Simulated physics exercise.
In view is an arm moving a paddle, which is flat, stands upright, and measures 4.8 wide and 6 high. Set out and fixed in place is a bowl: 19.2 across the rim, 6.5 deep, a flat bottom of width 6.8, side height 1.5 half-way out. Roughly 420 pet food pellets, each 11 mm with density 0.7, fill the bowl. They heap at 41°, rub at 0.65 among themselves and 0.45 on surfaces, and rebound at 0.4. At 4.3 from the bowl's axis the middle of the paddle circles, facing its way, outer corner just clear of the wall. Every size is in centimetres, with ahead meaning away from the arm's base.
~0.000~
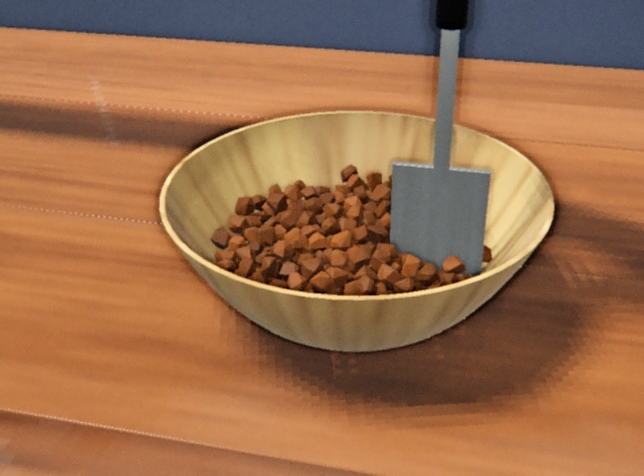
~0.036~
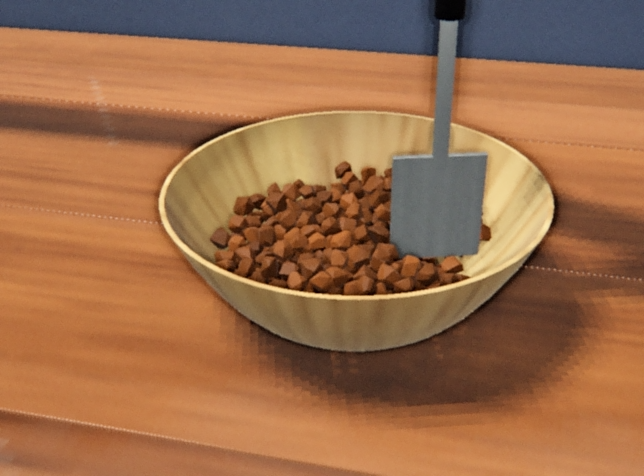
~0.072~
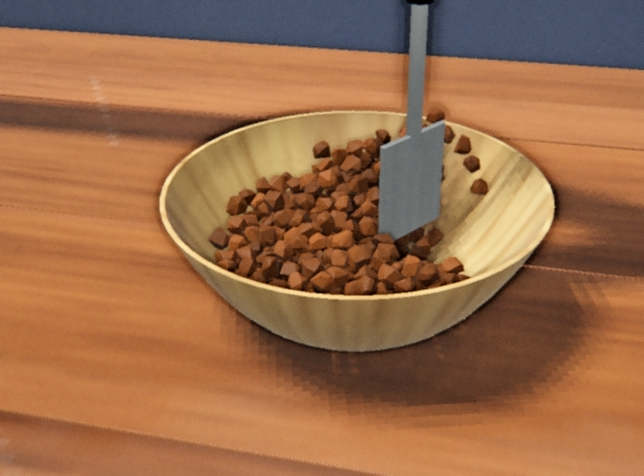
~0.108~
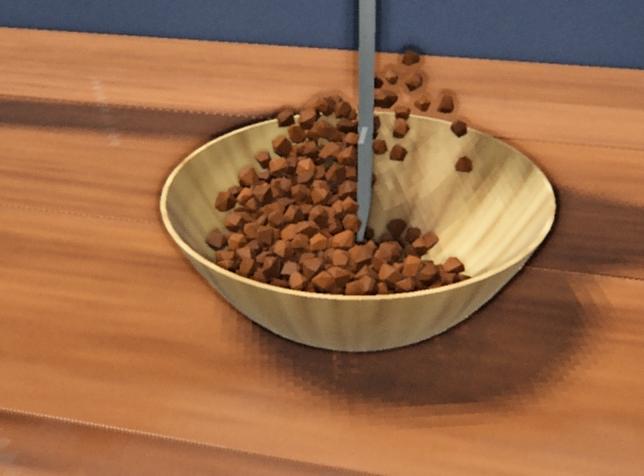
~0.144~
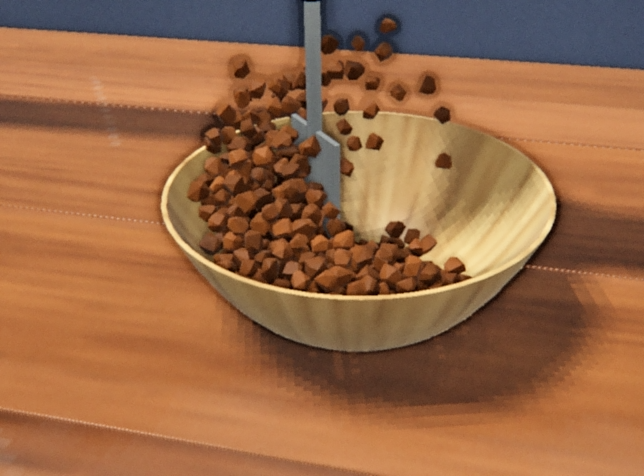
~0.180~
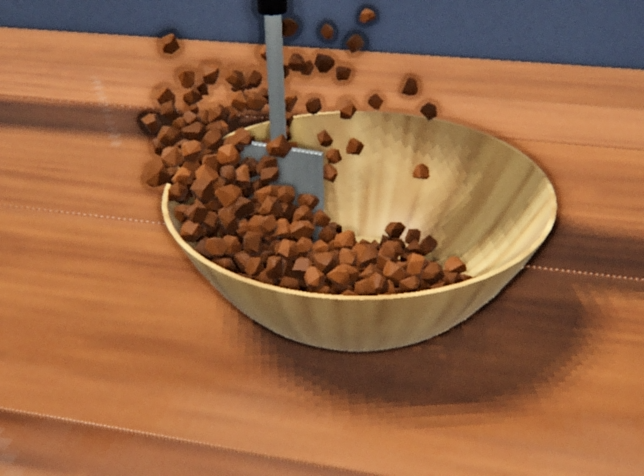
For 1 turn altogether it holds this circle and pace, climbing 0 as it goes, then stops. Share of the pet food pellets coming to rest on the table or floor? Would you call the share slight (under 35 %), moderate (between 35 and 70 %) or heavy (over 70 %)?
I would call it moderate.
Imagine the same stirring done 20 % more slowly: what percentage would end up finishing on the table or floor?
I'd expect about 35 %.
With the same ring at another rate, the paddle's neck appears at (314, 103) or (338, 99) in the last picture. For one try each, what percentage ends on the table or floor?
It comes to roughly 30 per cent and then 30 per cent.
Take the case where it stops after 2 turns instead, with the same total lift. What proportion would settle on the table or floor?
Close to 60 in a hundred.
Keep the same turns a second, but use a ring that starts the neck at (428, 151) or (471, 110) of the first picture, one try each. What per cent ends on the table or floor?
35 and 20 per cent.
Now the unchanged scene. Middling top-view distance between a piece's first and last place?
10 centimetres.
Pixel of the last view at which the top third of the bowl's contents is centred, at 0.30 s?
I'd put it close to (447, 250).
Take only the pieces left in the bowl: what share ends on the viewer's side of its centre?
I'd say around 30 per cent.
After 0.24 s, 239° round, highest piece 12 above the table; 350 in the bowl, 3 on the table or floor, 69 in flight or on the tool.
After 0.30 s, 305° round, highest piece 12 above the table; 307 in the bowl, 32 on the table or floor, 83 in flight or on the tool.
After 0.53 s, 0° round, highest piece 7 above the table; 242 in the bowl, 178 on the table or floor, 2 in flight or on the tool.
After 1.23 s, 0° round, highest piece 7 above the table; 242 in the bowl, 180 on the table or floor.
At rest, 242 in the bowl, 180 on the table or floor. That is 43 % on the table or floor.
